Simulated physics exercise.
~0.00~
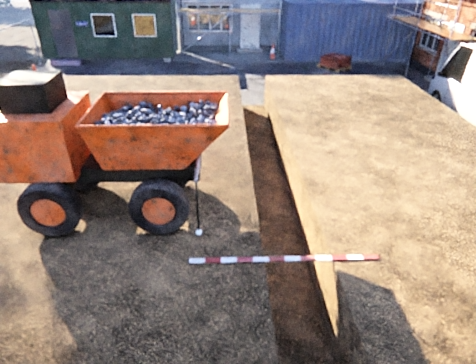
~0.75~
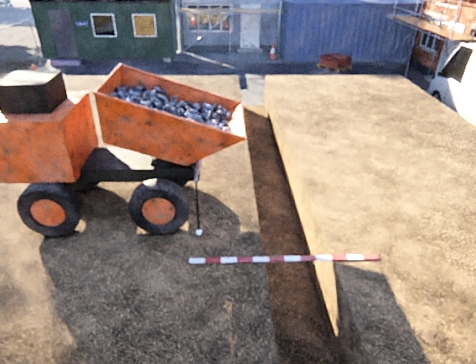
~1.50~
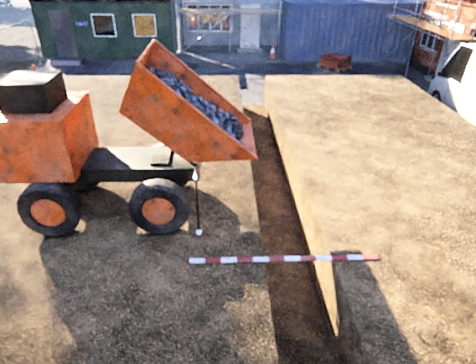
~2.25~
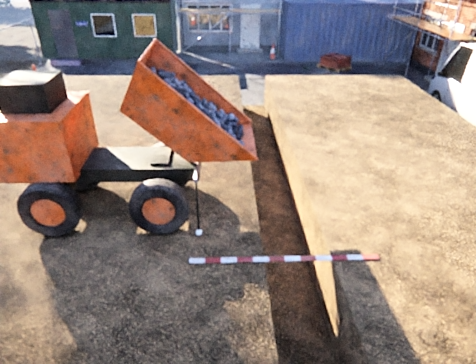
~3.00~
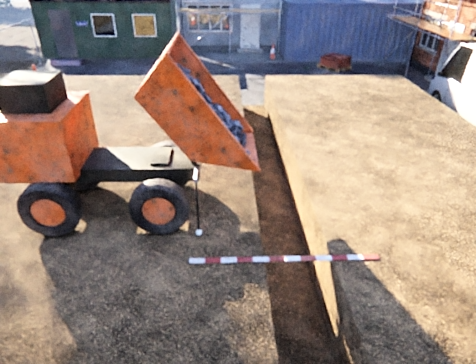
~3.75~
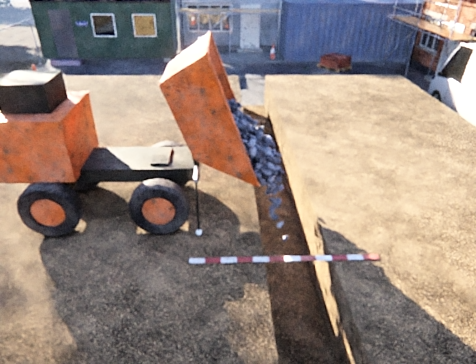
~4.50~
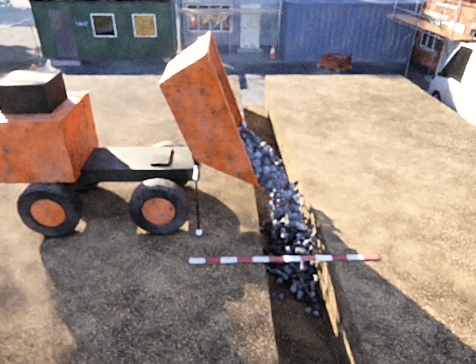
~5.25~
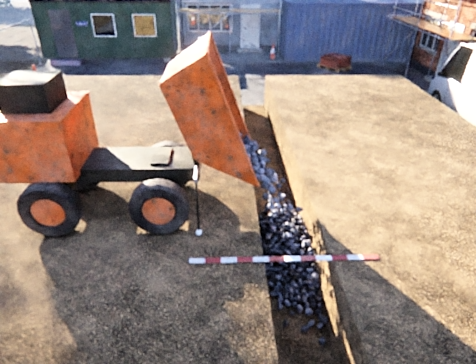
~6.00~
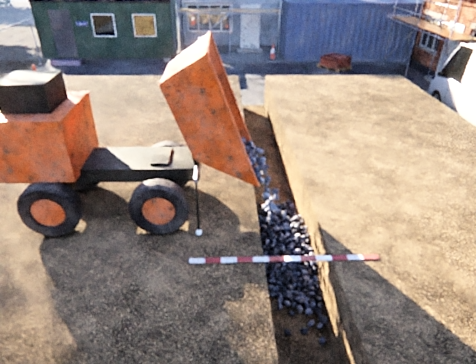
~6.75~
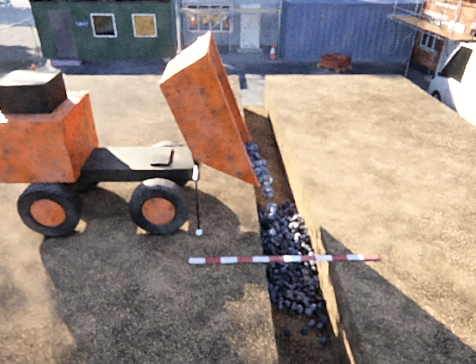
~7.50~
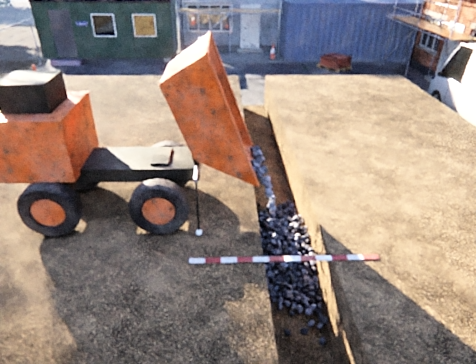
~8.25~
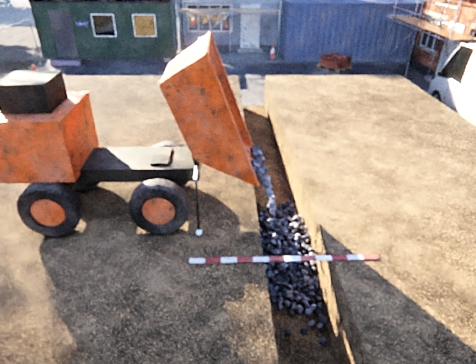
In the video, an orange dumper tilts its skip of grey stones toward a trench on its right, pauses, then tips more steeply. The stones slide out and pour into the trench, ending in a pile there while the skip stays raised.
